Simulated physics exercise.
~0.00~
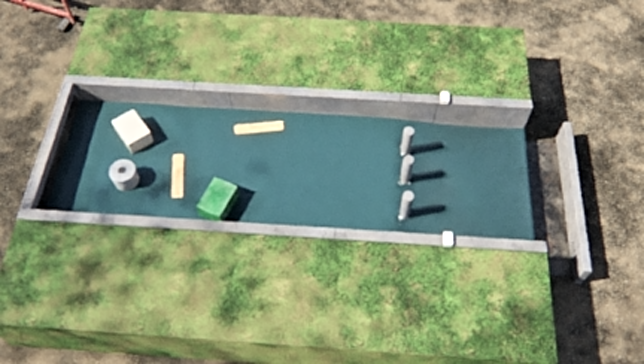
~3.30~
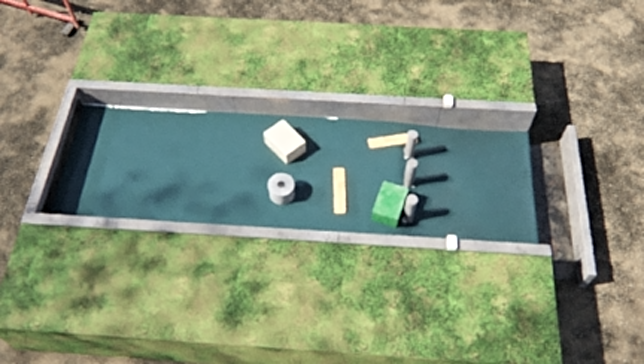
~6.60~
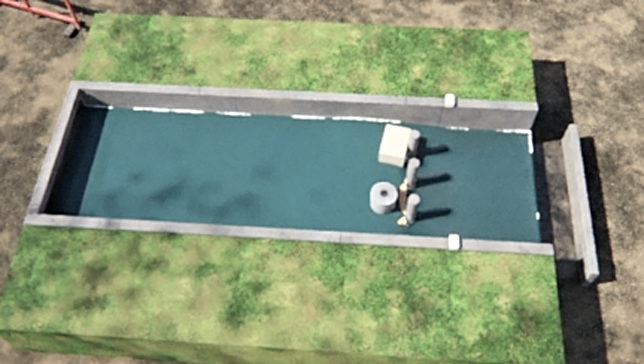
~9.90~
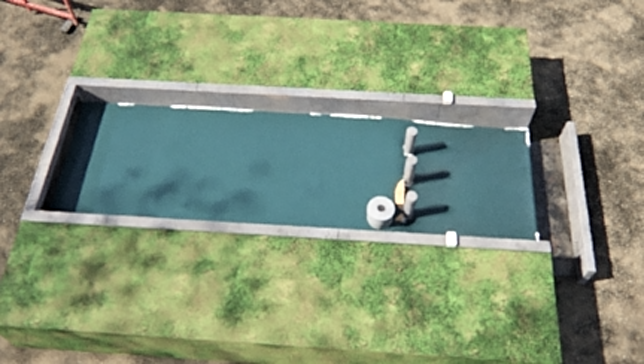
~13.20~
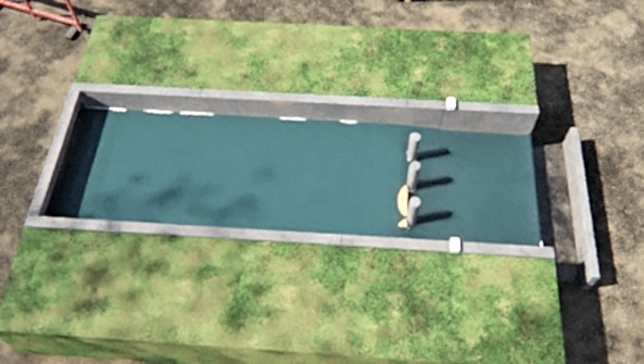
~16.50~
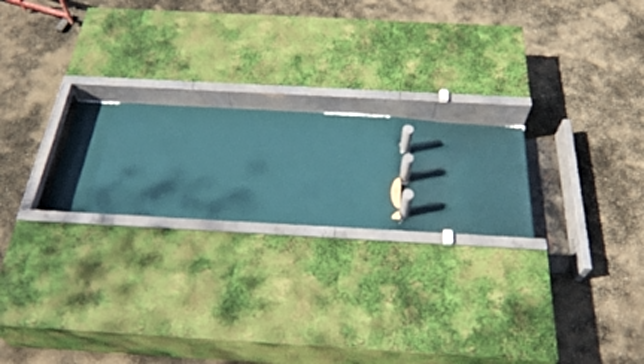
Five loose objects, a cream block, a gray ring-shaped tub, two tan boards and a green crate, drift rightward along a water-filled ditch between grassy banks, seen from above. They bunch up near a row of three posts, the green crate and one board reaching them first. The crate and that board then disappear from view, while the cream block and the tub press in at the posts. Next the cream block is gone too, and the tub sits lower down beside the remaining board. Finally the tub vanishes, leaving only the tan board resting against the posts.
